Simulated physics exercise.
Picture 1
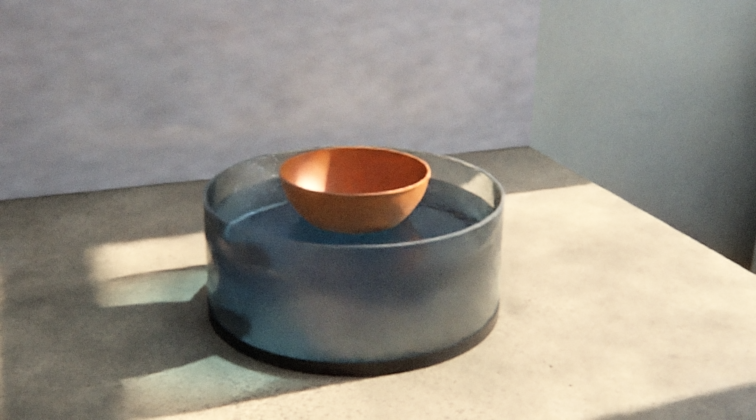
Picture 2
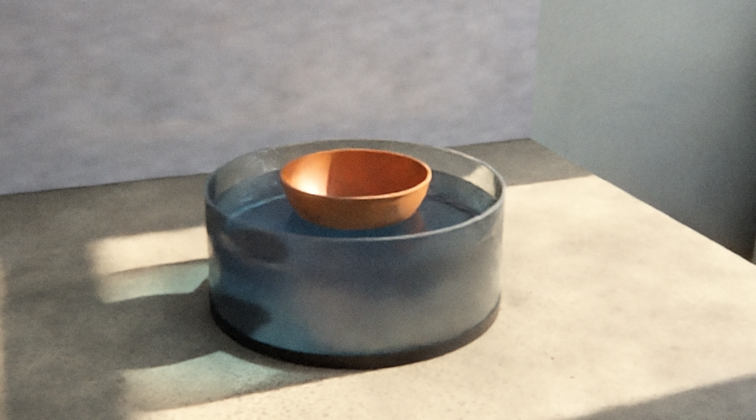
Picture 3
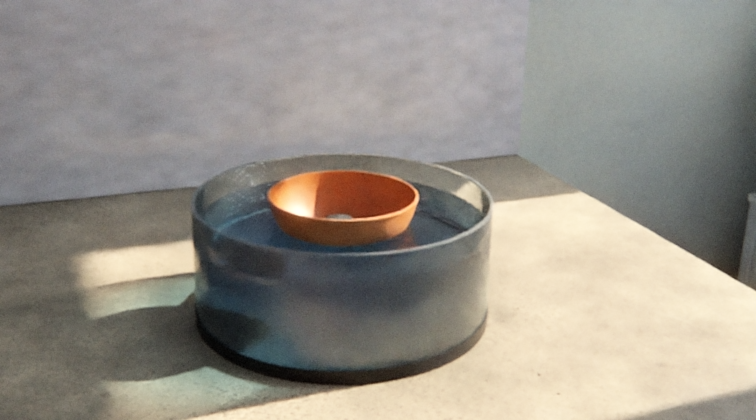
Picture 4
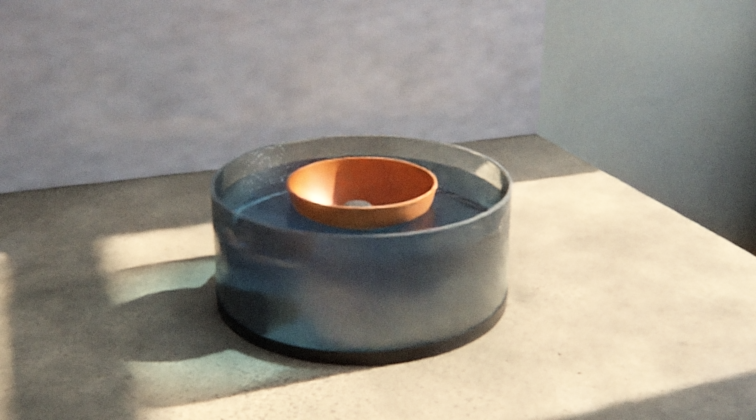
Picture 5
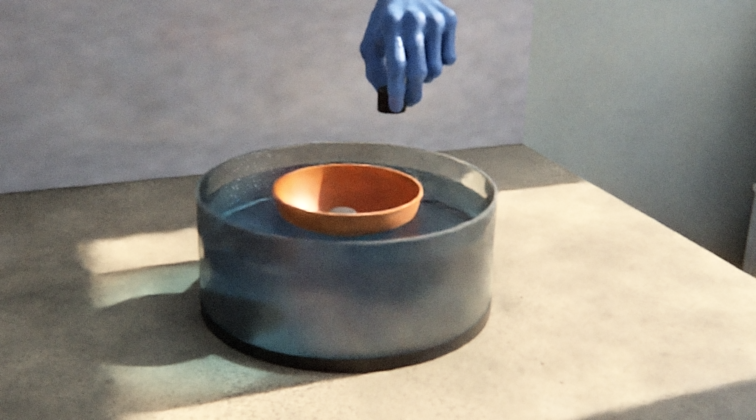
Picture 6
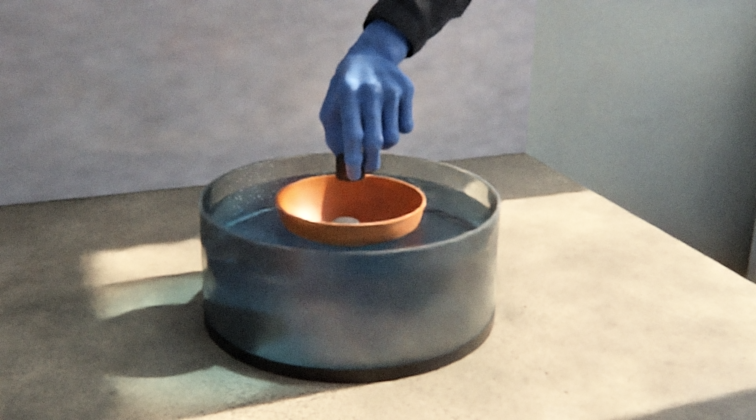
A blue-gloved hand with a dark sleeve enters late from above, holding a small dark object and lowering it to just over an orange bowl. The bowl floats in a round, clear-walled basin of bluish water on a sunlit, pale tabletop, seen from slightly above, against a grey backdrop. Beforehand, the bowl settles gradually lower and a small pale shape shows inside, while the view shifts slightly.
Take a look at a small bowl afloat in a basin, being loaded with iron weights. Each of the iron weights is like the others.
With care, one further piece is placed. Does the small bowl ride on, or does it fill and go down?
The small bowl rides on.
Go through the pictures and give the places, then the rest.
The first frame shows small bowl (354, 170) empty; most of its side above the surface.
The second frame shows small bowl (355, 174) with one aboard; about two thirds of its side above the surface.
The third frame shows small bowl (343, 196) with two aboard; about half of its side above the surface.
The fourth frame shows small bowl (362, 182) with three aboard; about a third of its side above the surface.
The fifth frame shows small bowl (347, 189) with three aboard; about a third of its side above the surface; the next iron weight in the hand at (392, 100).
The sixth frame shows small bowl (350, 199) with three aboard; about a third of its side above the surface; the next iron weight in the hand at (350, 167).
Shortly, the iron weight is in and the small bowl dips.
Then, it steadies; about a fifth of its side above the surface.
At the finish, the small bowl floats; about a fifth of its side above the surface.
